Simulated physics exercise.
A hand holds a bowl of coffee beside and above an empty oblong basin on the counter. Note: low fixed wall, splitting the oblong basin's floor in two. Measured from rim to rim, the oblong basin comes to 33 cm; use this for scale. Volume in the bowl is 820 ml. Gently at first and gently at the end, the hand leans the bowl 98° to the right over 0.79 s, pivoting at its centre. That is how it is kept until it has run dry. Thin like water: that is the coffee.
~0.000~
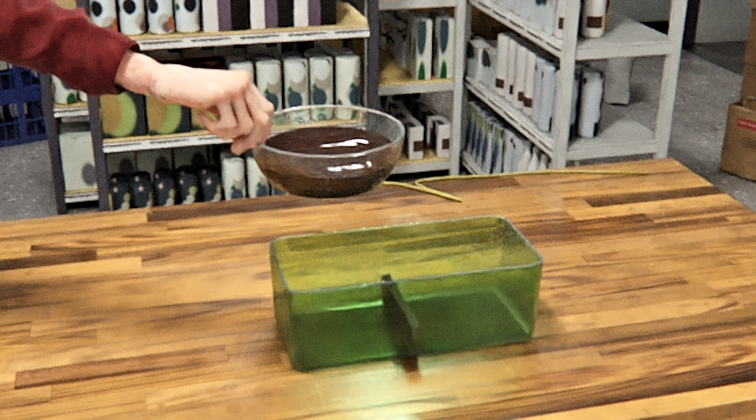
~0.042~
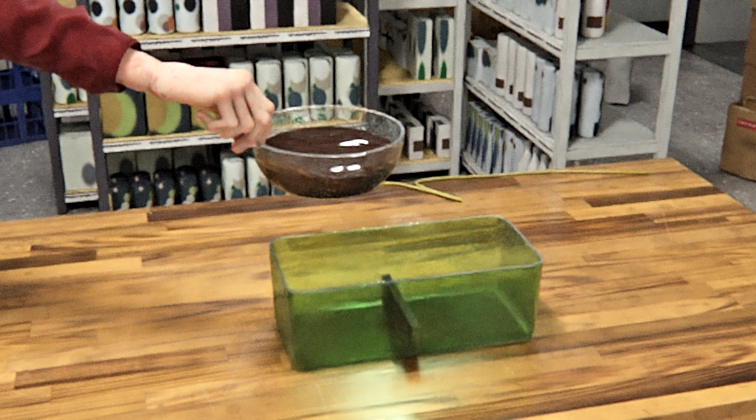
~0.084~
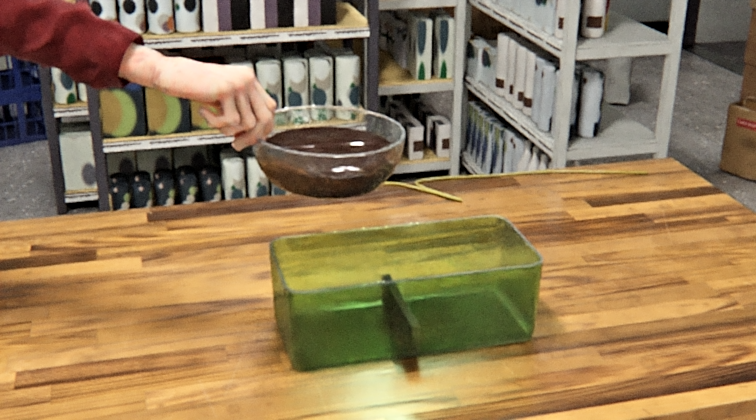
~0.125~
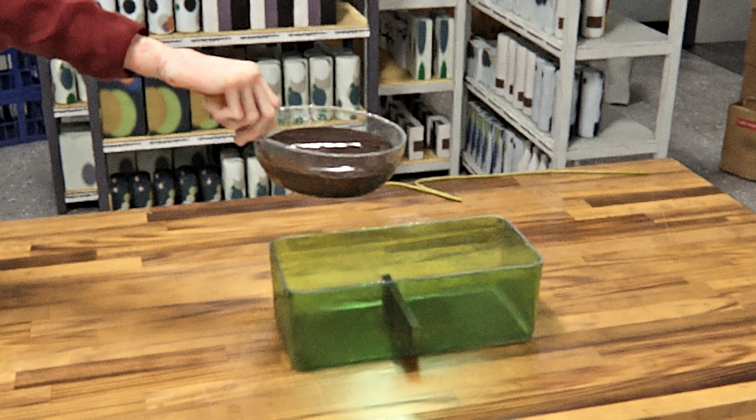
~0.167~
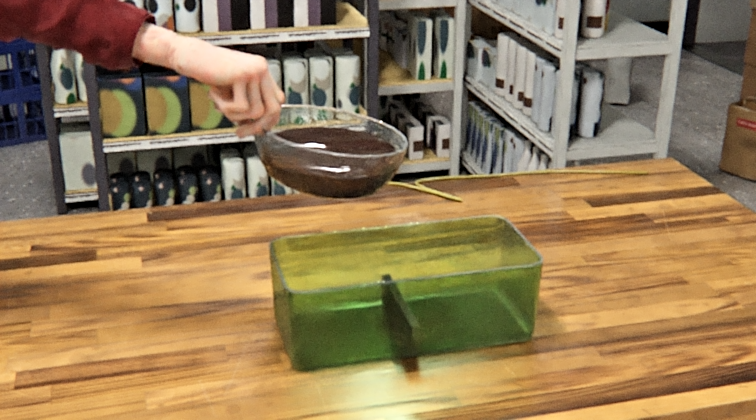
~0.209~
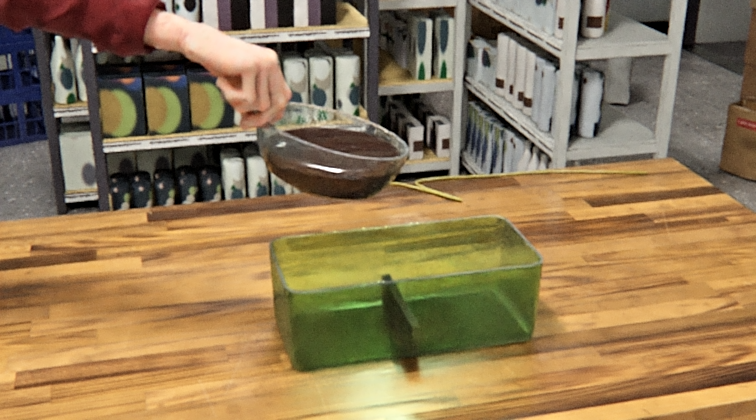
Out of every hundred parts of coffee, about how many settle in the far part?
About 74 out of 100.
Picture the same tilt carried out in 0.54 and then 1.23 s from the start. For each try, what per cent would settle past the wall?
Respectively about 60 and 80 percent.
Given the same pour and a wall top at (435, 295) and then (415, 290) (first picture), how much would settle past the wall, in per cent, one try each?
Try 1: 40 %; try 2: 65 %.
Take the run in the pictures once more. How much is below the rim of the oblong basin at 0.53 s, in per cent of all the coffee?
20 %, roughly.
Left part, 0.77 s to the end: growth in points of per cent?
Difference: Approx. 10 %.
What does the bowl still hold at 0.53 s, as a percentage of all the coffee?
Roughly 32 %.
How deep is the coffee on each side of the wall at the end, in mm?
Left roughly 10 mm; right roughly 26 mm.
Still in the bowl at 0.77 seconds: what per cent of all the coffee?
What remains is about 3 percent of it all.
By 0.53 s the tilt is 75° and 33 per cent is still to pour, 0 is left of the wall and 20 right of it.
By 0.77 s the tilt is 98° and 3 per cent is still to pour, 16 is left of the wall and 74 right of it.
By 1.02 s the tilt is 98° and 0 per cent is still to pour, 25 is left of the wall and 74 right of it.
By 1.29 s the tilt is 98° and 0 per cent is still to pour, 25 is left of the wall and 74 right of it.
At rest 25 per cent lies left of the wall, 74 right of it and 1 outside.
